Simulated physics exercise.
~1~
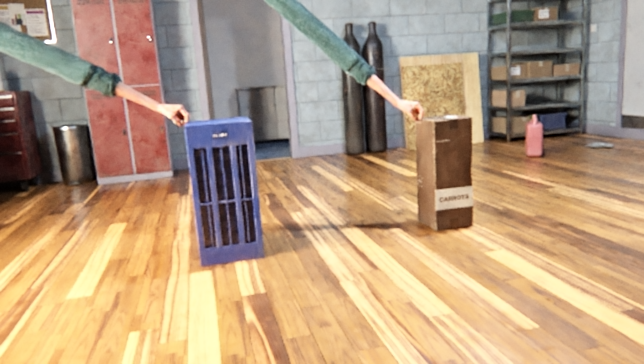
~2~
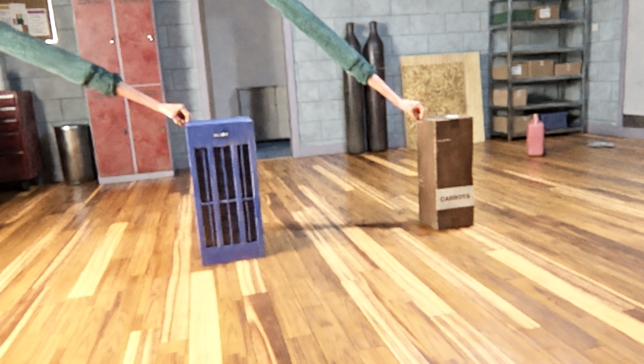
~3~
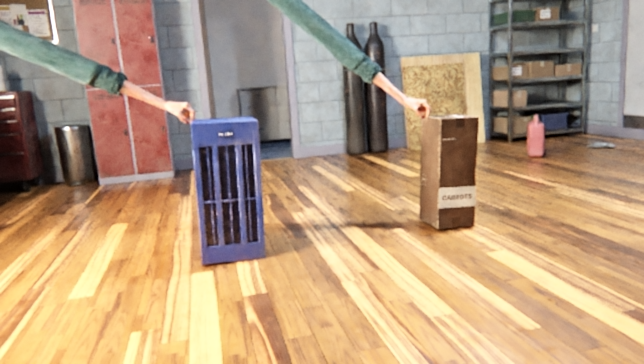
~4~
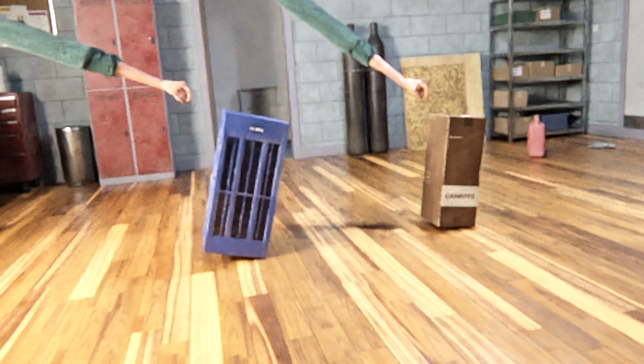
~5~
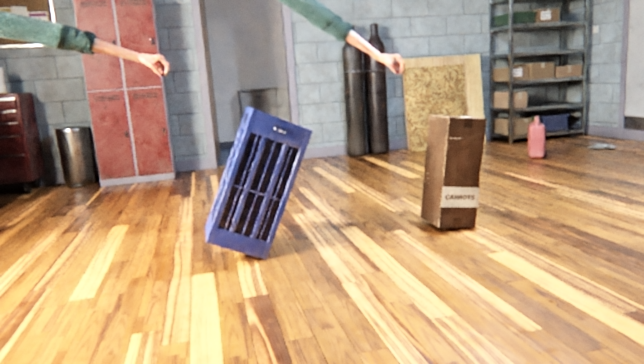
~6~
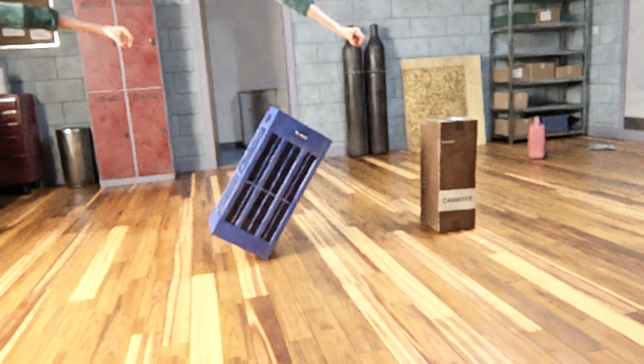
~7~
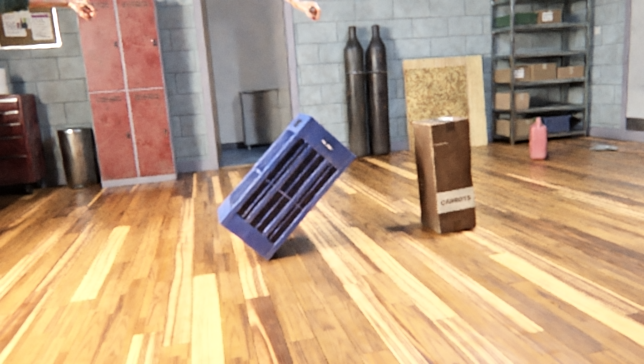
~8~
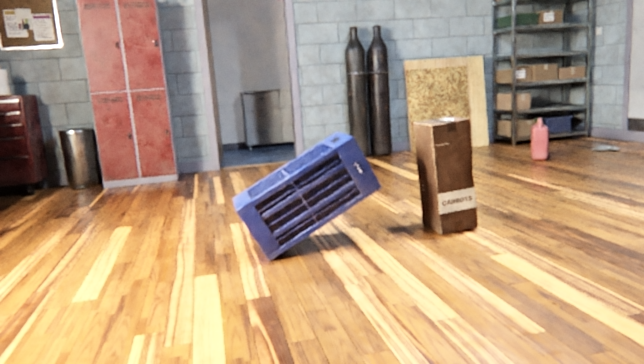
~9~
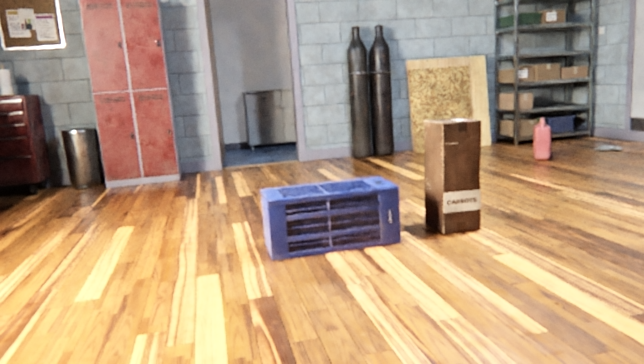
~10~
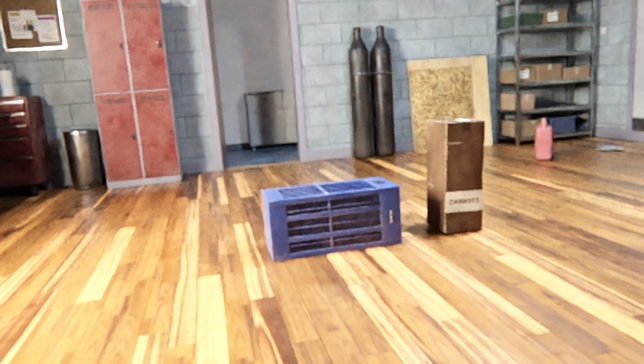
Two hands releasing a blue crate and a brown parcel, the crate toppling right onto its side, the parcel settling upright.
